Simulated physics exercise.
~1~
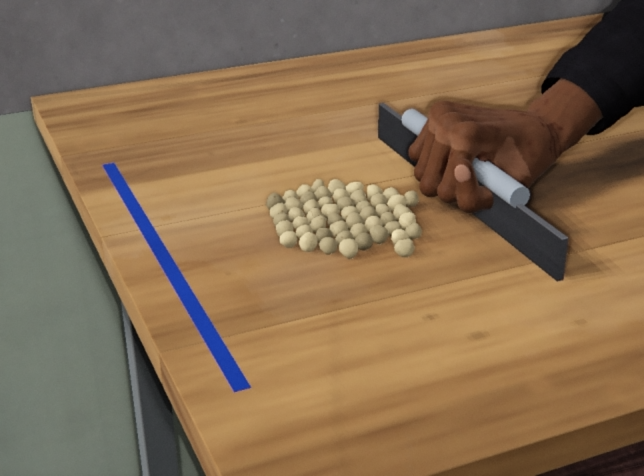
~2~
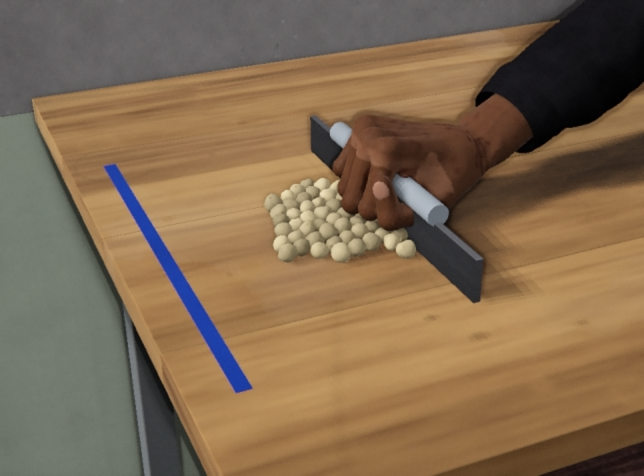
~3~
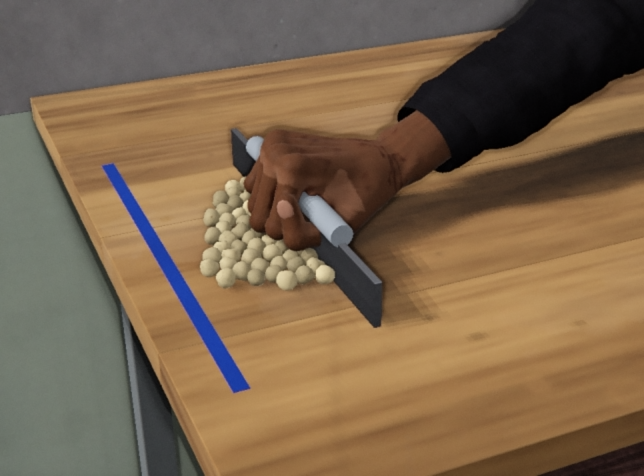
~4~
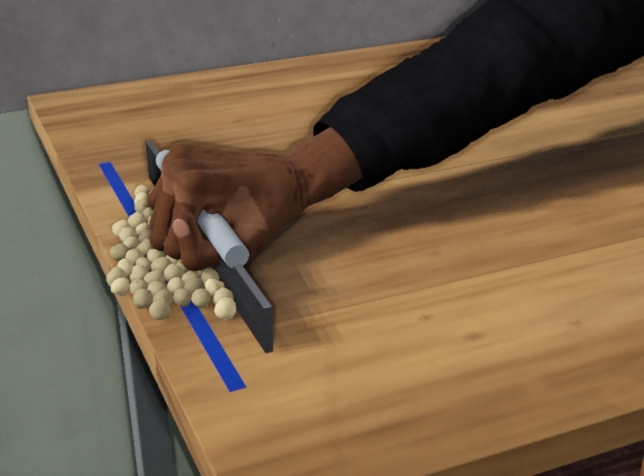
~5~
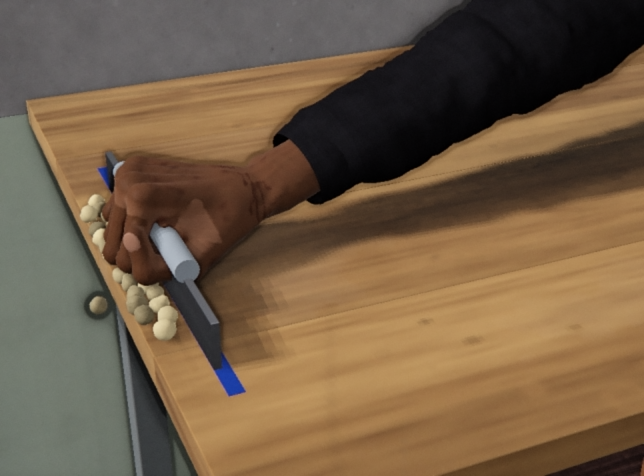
At the start, a hand in a dark sleeve holds a flat scraper by its pale handle, to the right of a patch of small, cream-coloured balls on a wooden table. The hand moves the scraper left until it meets the patch. It then pushes the balls in a bunched heap toward a strip of blue tape near the table's left edge. The heap crosses the tape and reaches the edge as the scraper follows. Finally, the scraper reaches the tape, with some balls still crowded along the edge and one seen beyond it, off the tabletop.
